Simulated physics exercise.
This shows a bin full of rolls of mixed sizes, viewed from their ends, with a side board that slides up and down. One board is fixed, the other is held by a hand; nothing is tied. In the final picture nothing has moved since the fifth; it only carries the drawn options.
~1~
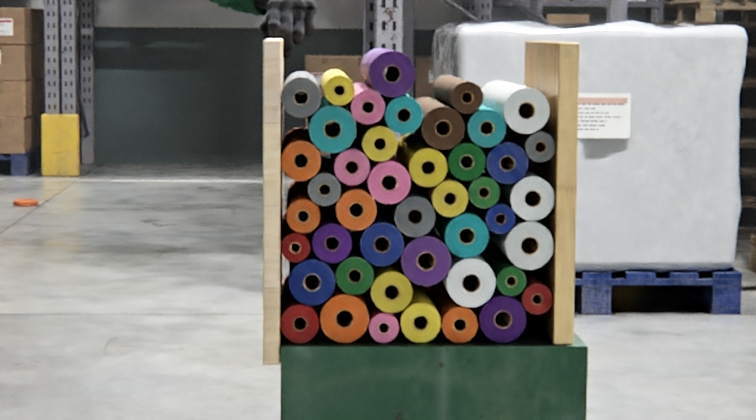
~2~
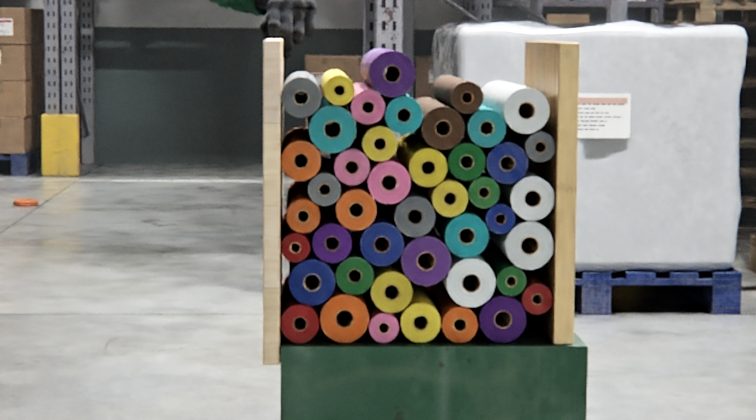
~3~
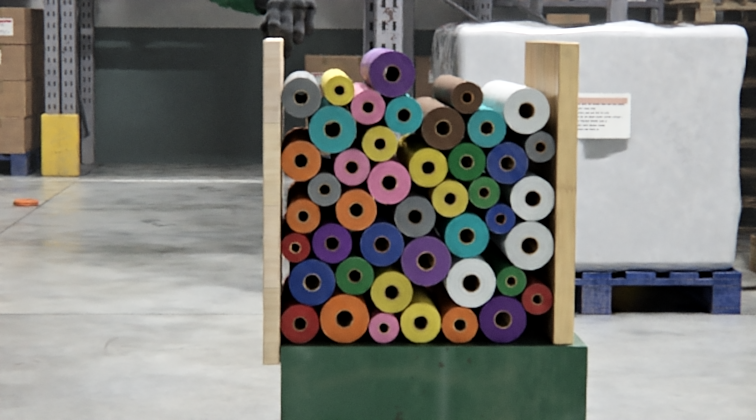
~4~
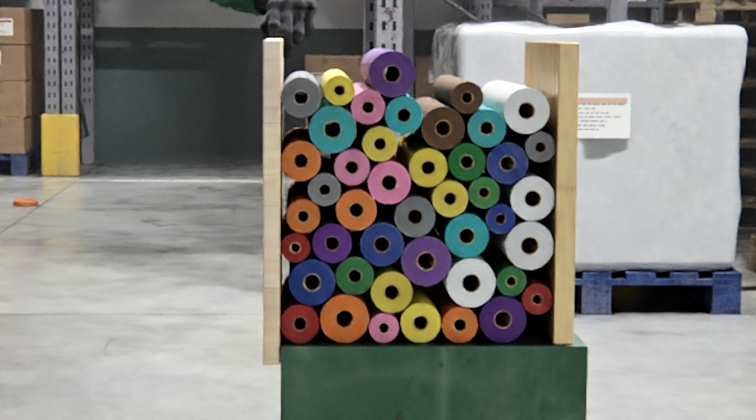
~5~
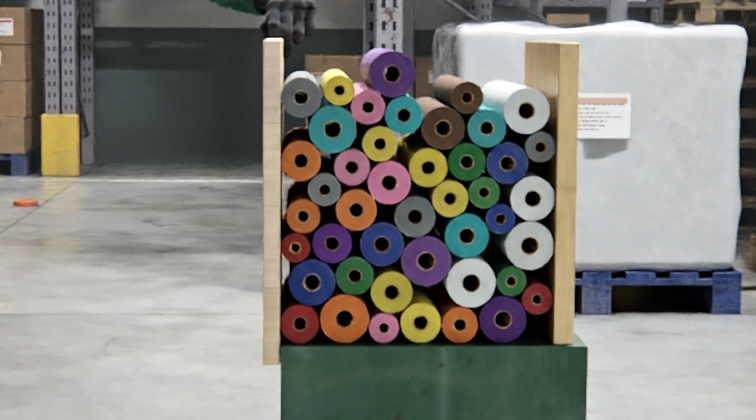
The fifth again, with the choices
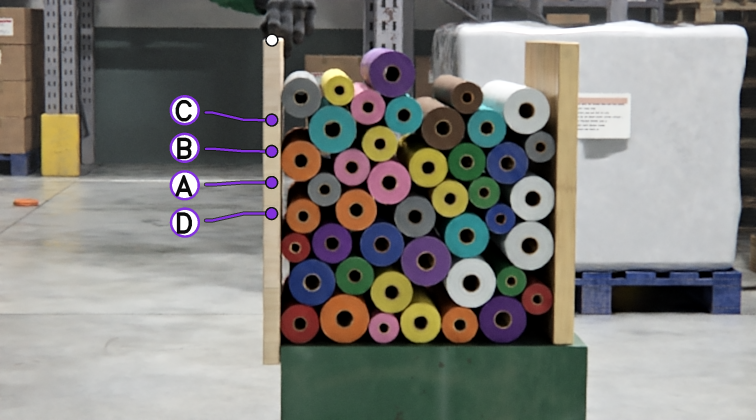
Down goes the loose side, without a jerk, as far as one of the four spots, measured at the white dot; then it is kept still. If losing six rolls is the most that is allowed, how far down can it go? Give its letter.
Lower it to D and no more.
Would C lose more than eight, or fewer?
It loses fewer than eight.
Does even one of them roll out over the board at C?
No, at C.
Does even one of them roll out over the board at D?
Yes, at D.
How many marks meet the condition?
Four of the four.
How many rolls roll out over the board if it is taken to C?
At C the number is none.
On the copy, A at (271, 183); B at (271, 152); C at (271, 120); D at (271, 213); the white dot at (272, 40).
On D. First, top of the board (281, 114).
Then, top of the board (280, 198).
Finally, top of the board (280, 213), five out over the board.
By contrast, A one out over the board; B two out over the board; C none out over the board.
